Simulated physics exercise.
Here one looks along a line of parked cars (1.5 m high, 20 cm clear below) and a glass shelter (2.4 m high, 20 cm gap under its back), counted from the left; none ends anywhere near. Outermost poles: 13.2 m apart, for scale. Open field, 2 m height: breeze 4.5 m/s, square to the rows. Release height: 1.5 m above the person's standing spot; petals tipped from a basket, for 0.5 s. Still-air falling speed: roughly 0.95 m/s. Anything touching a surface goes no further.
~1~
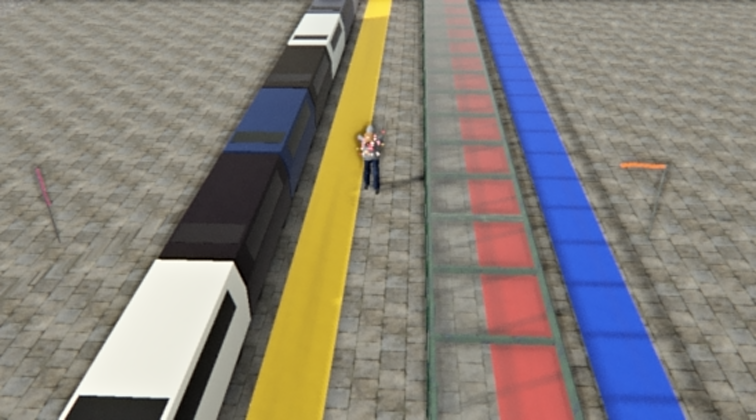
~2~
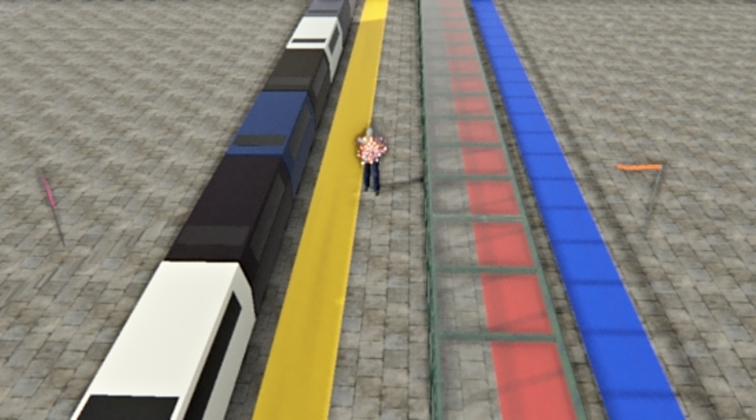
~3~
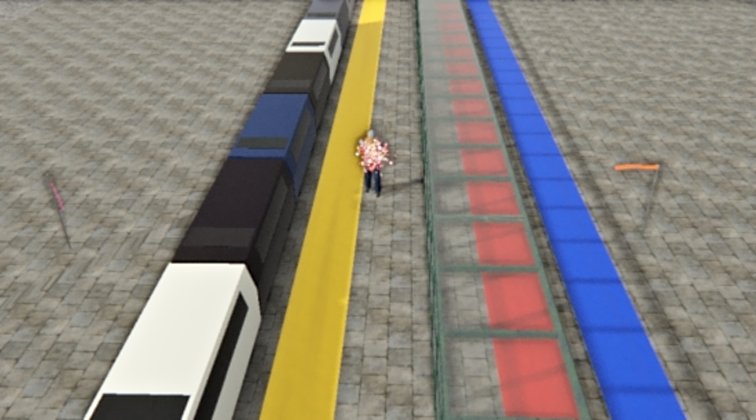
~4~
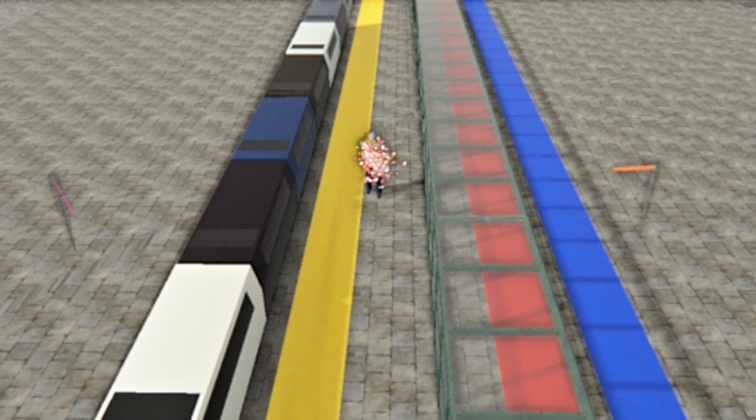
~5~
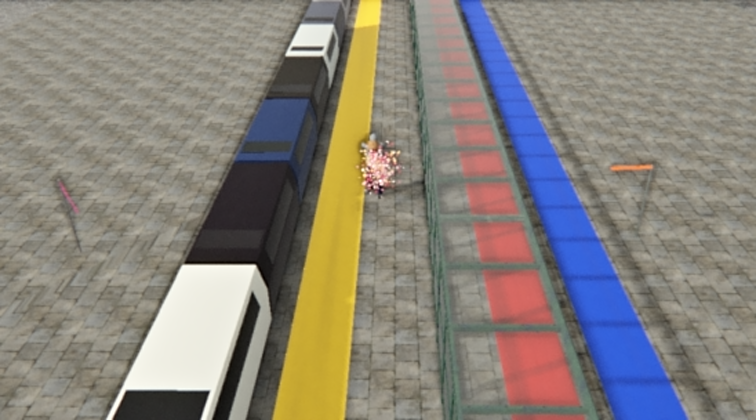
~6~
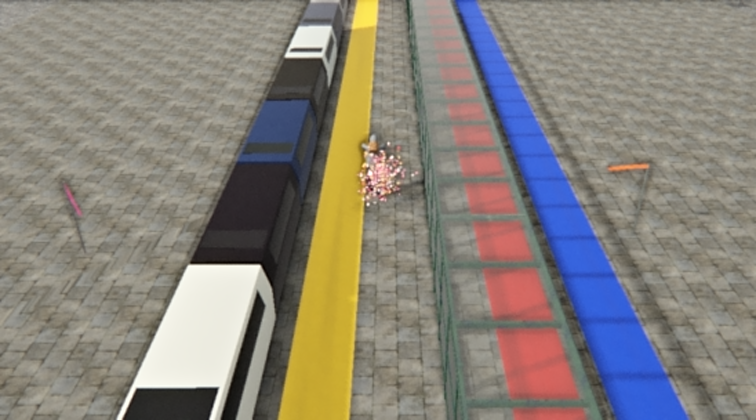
Pale pink and white petals dropped and spread in front of a person standing between a line of parked cars and a long glass shelter, while the orange ribbon on the right streamed leftward.
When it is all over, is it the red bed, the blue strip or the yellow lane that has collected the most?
It is the yellow one that has the most.
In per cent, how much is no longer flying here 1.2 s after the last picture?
I'd put it at around 70 per cent.
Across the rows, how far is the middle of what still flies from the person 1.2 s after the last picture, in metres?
0.5 m.
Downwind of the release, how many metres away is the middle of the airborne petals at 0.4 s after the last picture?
Around 0.0 m.
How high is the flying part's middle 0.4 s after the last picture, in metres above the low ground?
0.4 m.
Then, 0.4 s after the last picture, 88 % is in the air or yet to come; 0 % lies on the red bed, 6 % on the yellow lane and 0 % on the blue strip; the middle of what still flies is 0.5 m above the low ground, near (375, 189).
Then, 1.2 s after the last picture, 28 % is in the air or yet to come; 0 % lies on the red bed, 44 % on the yellow lane and 0 % on the blue strip; the middle of what still flies is 0.3 m above the low ground, near (347, 197).
Then, 2.7 s after the last picture, 5 % is in the air or yet to come; 0 % lies on the red bed, 56 % on the yellow lane and 0 % on the blue strip.
Then, 7.2 s after the last picture, 2 % is in the air or yet to come; 0 % lies on the red bed, 57 % on the yellow lane and 0 % on the blue strip.
Then, 44.2 s after the last picture, 0 % is in the air or yet to come; 0 % lies on the red bed, 58 % on the yellow lane and 0 % on the blue strip.
